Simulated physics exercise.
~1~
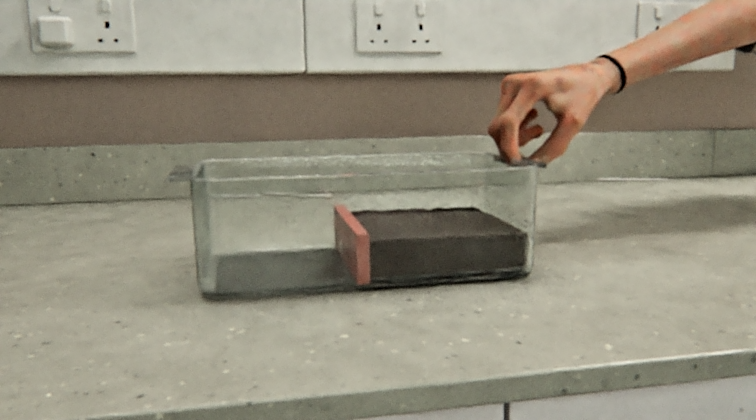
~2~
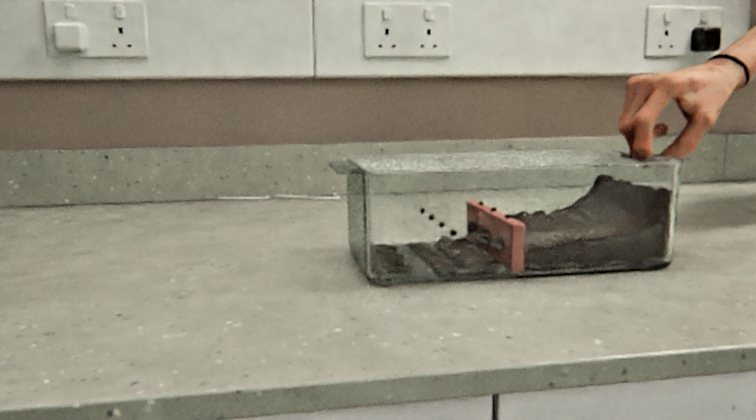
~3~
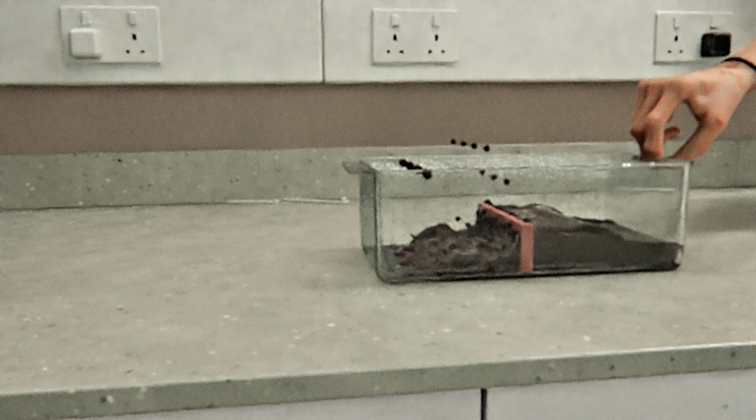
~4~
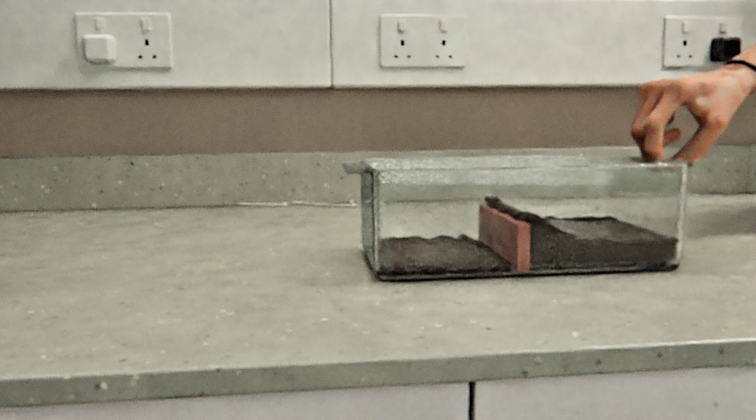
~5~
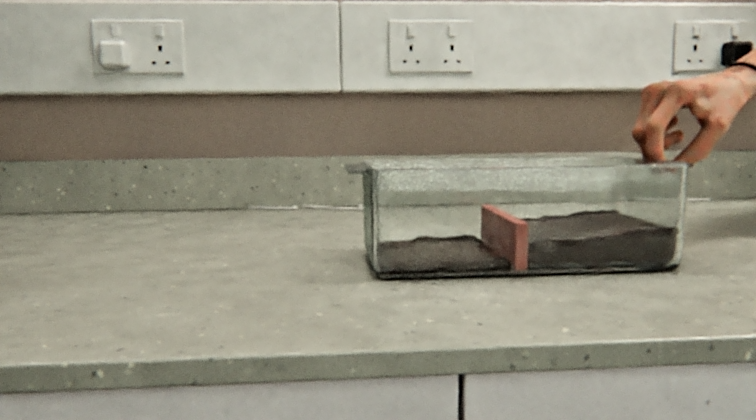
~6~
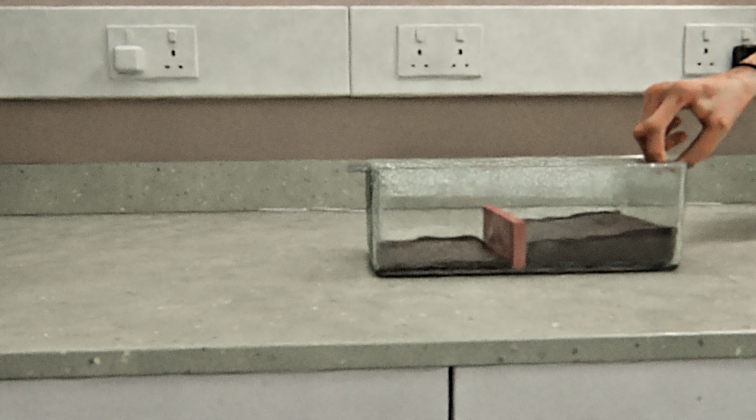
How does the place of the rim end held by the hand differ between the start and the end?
At the start the held end of the rim is a little right of the middle of the view, and at the end it is clearly farther right along the worktop, near the right edge of the view.
